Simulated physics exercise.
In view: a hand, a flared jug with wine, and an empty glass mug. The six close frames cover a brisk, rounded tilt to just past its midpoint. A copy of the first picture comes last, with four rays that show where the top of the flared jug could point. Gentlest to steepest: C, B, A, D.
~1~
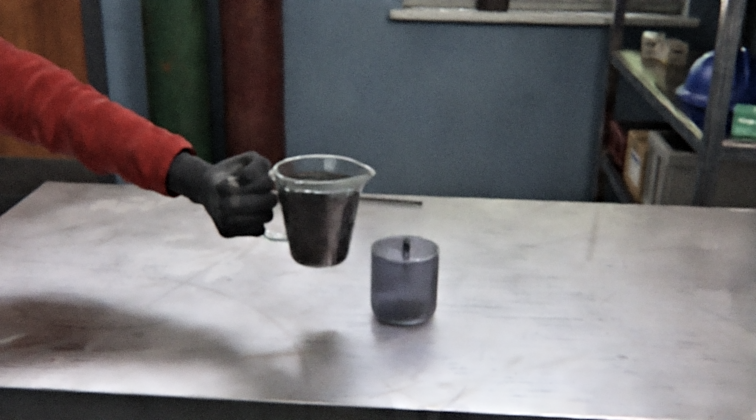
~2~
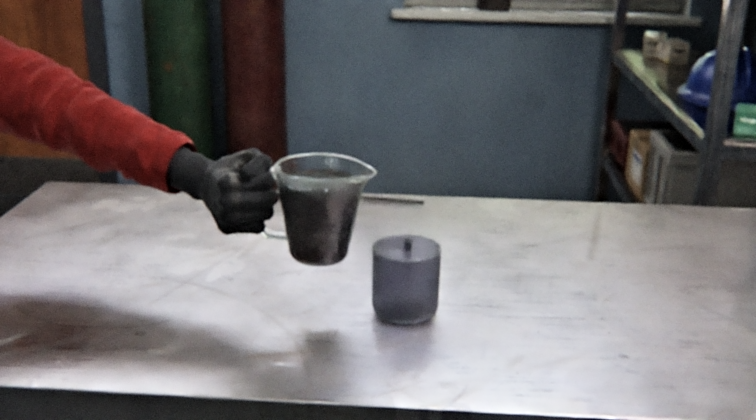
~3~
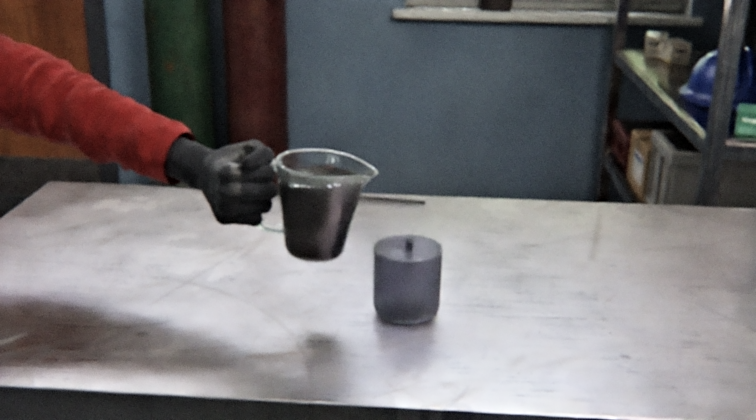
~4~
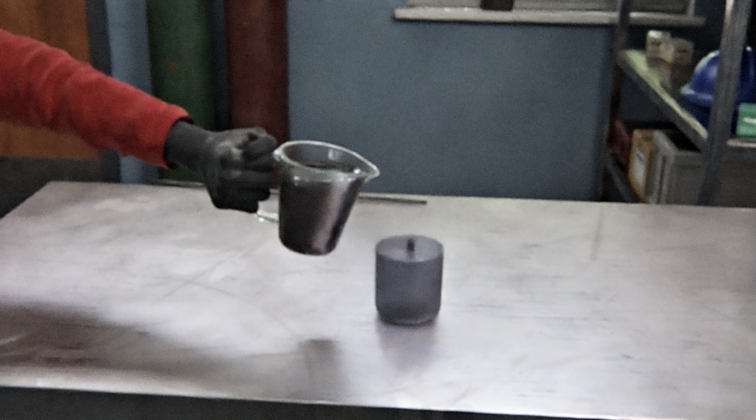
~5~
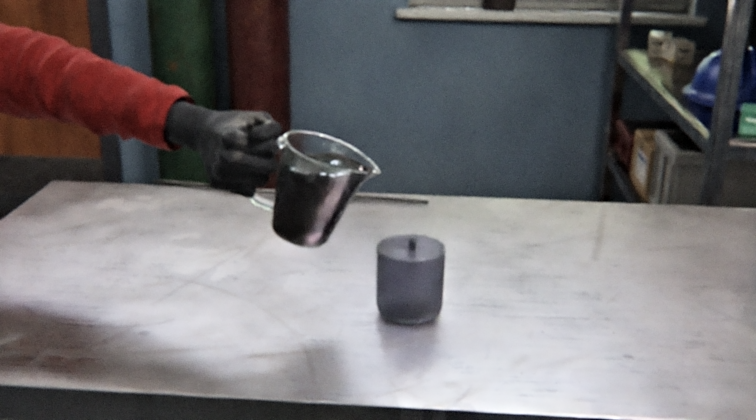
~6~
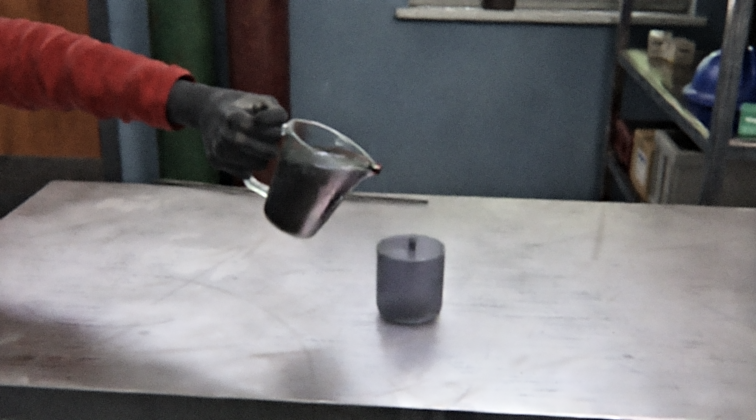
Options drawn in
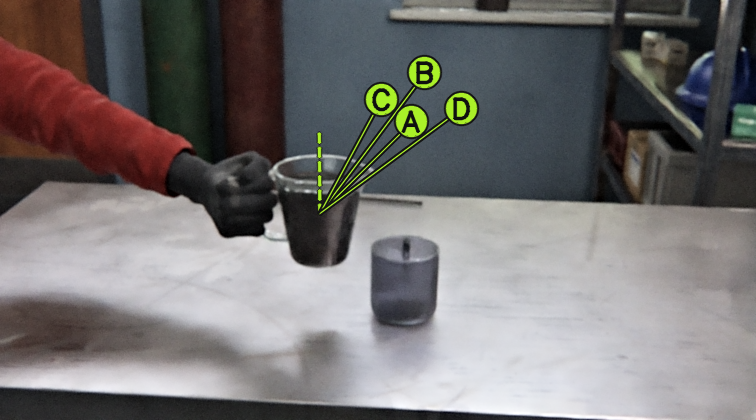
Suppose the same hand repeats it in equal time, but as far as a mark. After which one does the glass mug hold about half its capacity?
Go for D.
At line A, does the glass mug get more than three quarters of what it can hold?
No.
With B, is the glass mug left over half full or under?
Under.
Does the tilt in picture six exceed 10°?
Yes.
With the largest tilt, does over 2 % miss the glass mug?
No.
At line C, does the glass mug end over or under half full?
Under half.
On the marked copy, A at (400, 133); B at (414, 86); C at (373, 114); D at (447, 118).
With A, the glass mug ends with about 34 % of what it can hold.
With B, the glass mug ends with about 20 % of what it can hold.
With C, the glass mug ends with about 10 % of what it can hold.
With D, the glass mug ends with about 49 % of what it can hold.
